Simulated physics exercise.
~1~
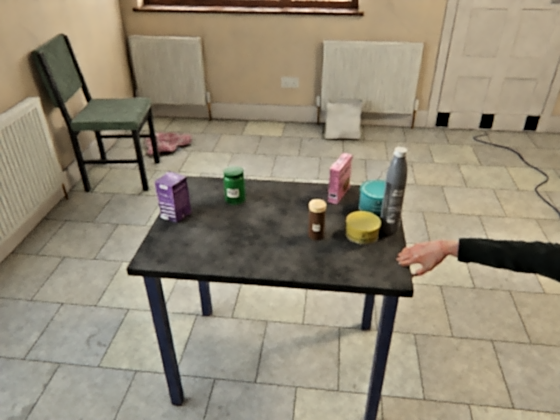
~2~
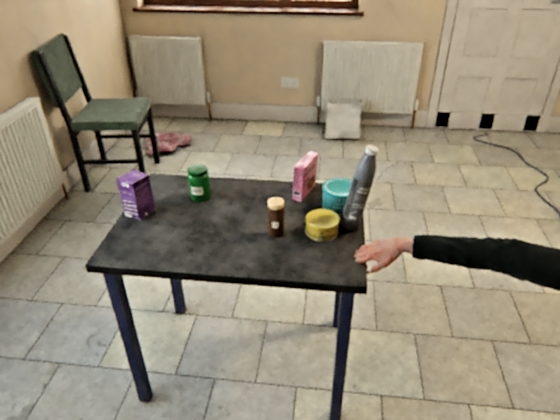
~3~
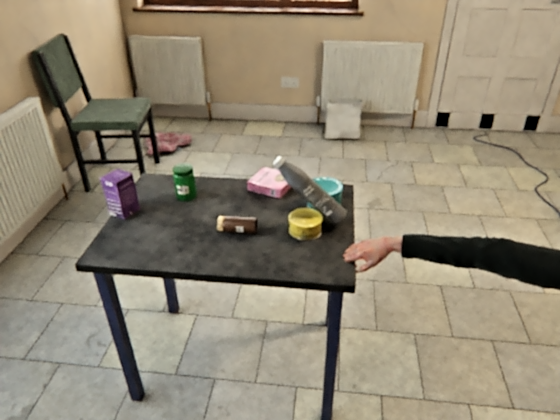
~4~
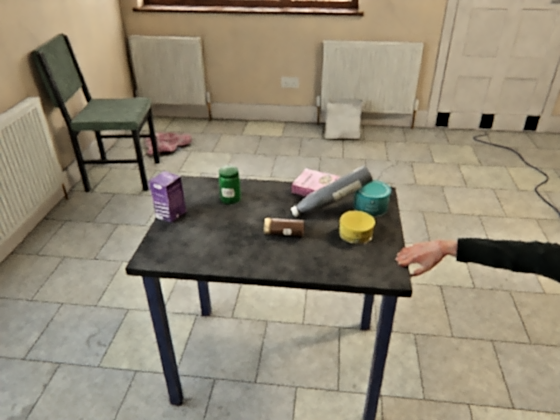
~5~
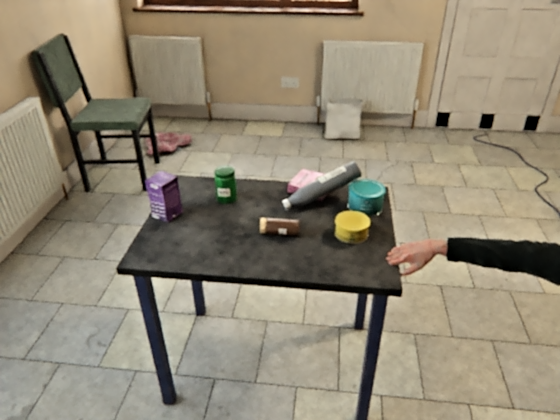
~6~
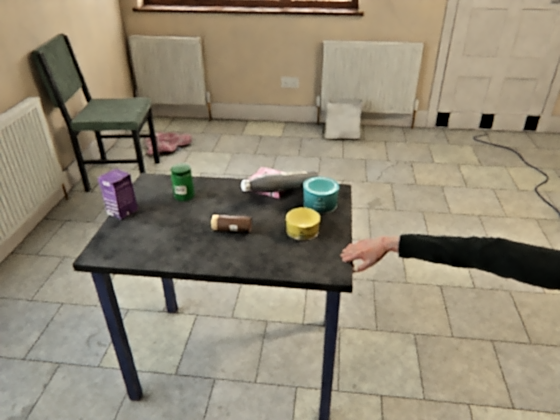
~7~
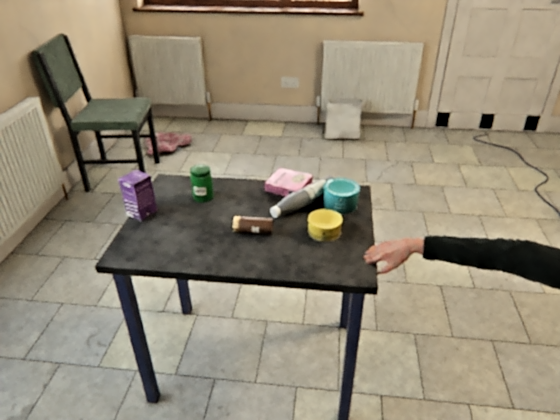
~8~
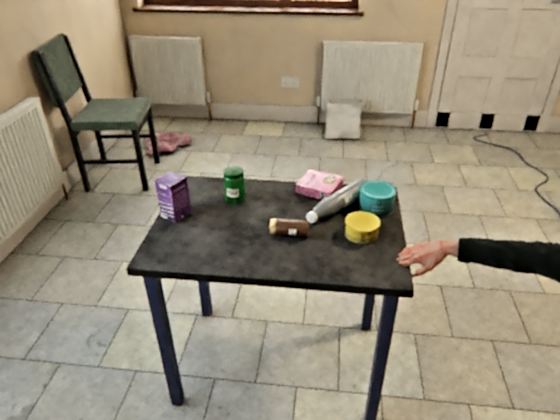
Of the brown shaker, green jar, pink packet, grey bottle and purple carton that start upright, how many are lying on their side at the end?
Three of them end up on their side, namely the brown shaker, the pink packet and the grey bottle. The green jar and the purple carton stay upright.
